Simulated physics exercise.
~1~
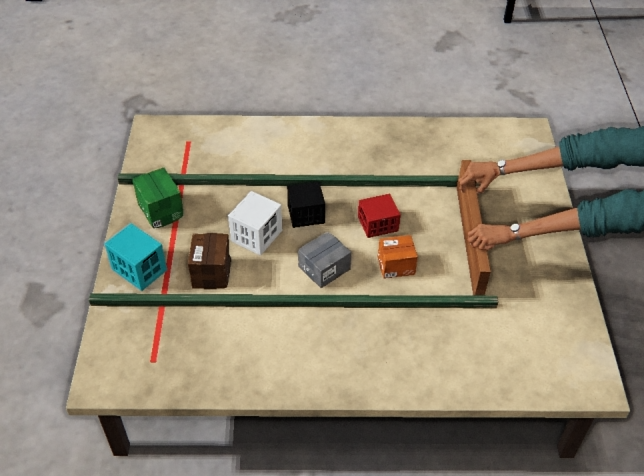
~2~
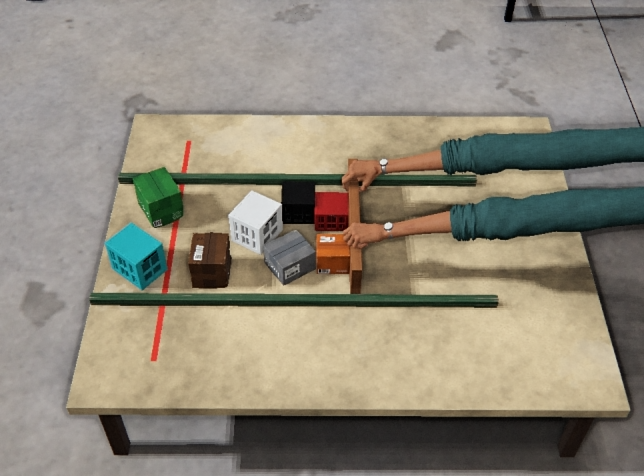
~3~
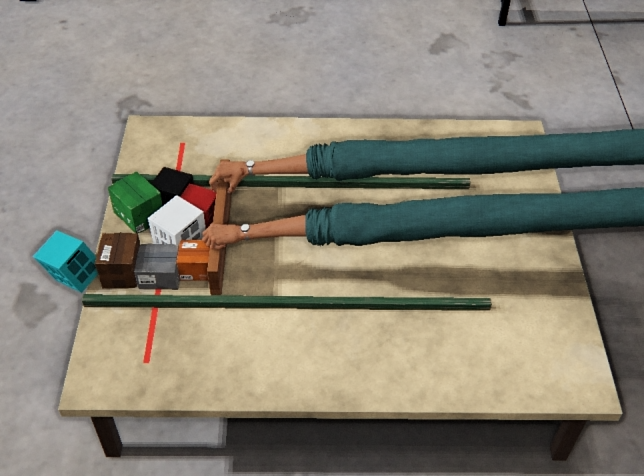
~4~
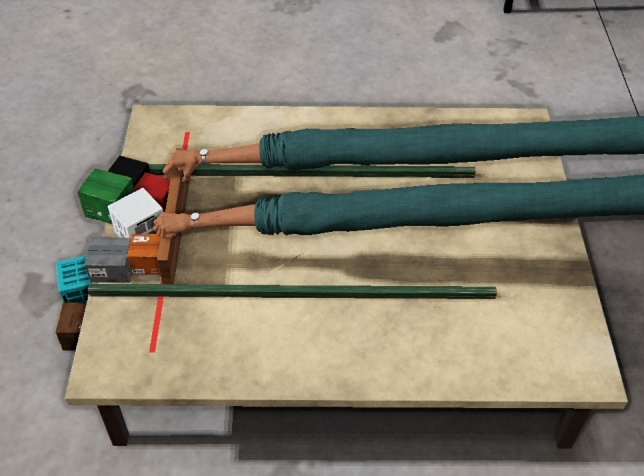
Two hands in teal sleeves reach from the right across a pale wooden table, seen from above at a slight sway, gripping an upright brown plank between two green rails. Ahead of it sit orange, red, grey, black, white and brown boxes, with green and turquoise ones near a red tape line at the left. The hands push the plank left, gathering the orange, red, grey and black boxes. The bunched load then shoves the others toward the left edge, and the turquoise crate tips over it. The plank stops around the tape, with the turquoise and brown boxes fallen off the edge.
